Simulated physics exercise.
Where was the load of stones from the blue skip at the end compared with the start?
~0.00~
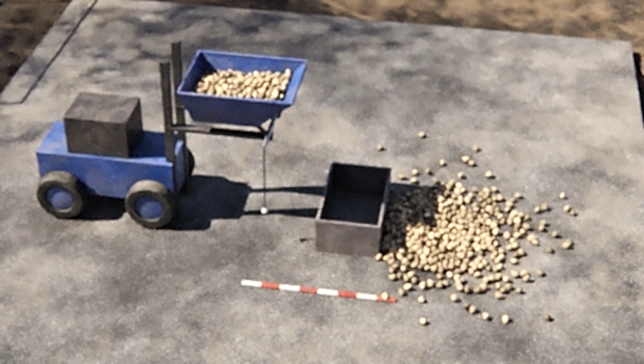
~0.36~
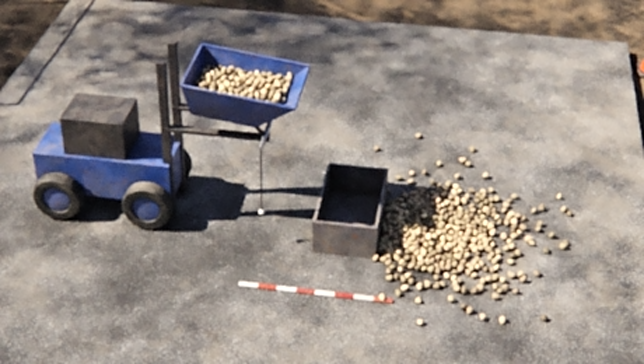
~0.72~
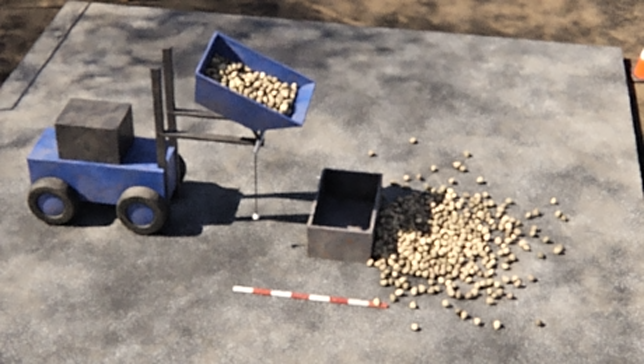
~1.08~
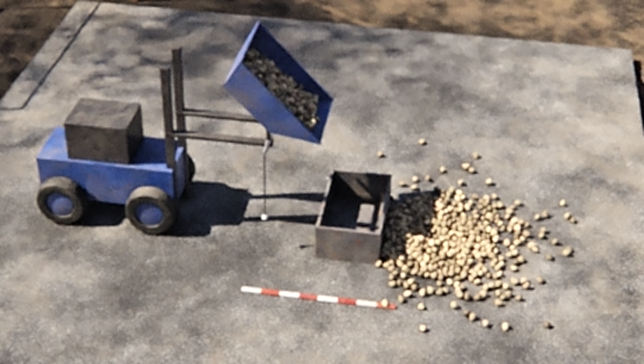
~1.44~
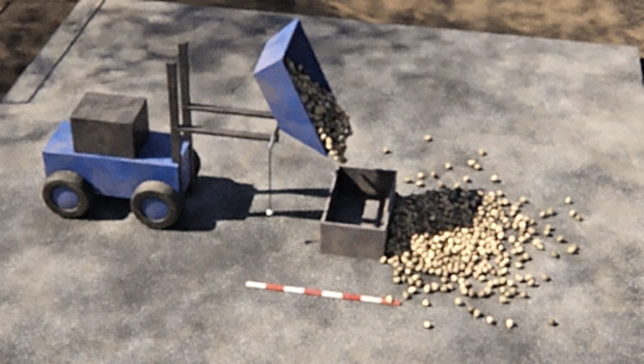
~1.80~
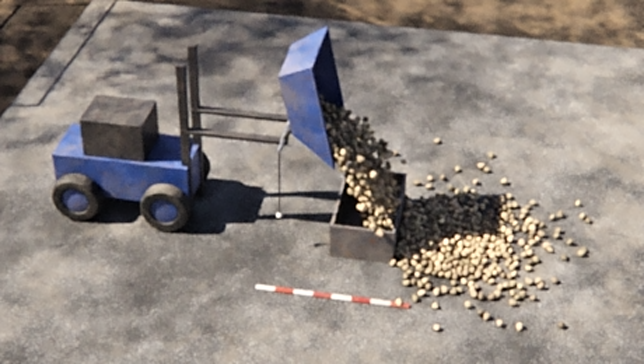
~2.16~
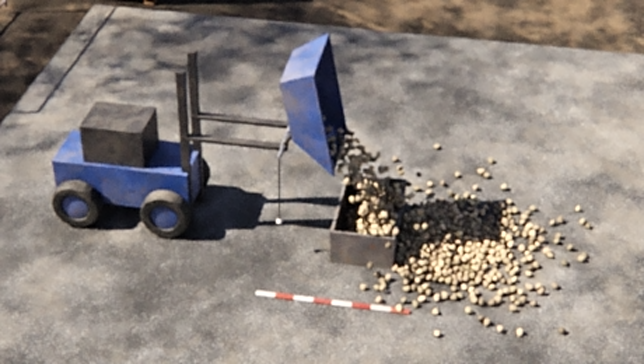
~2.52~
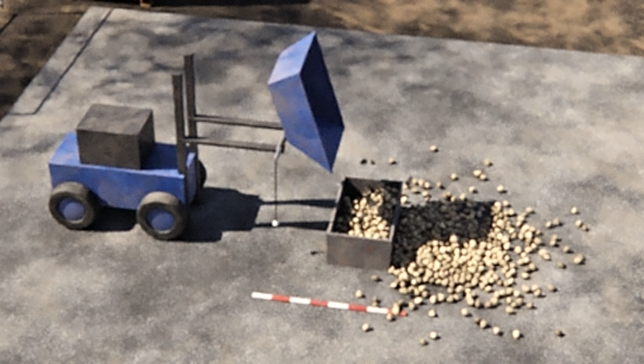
At the start the load sat up in the raised blue skip, and by the end it was lower and further right, mostly in the dark bin with some stones spilled around it.
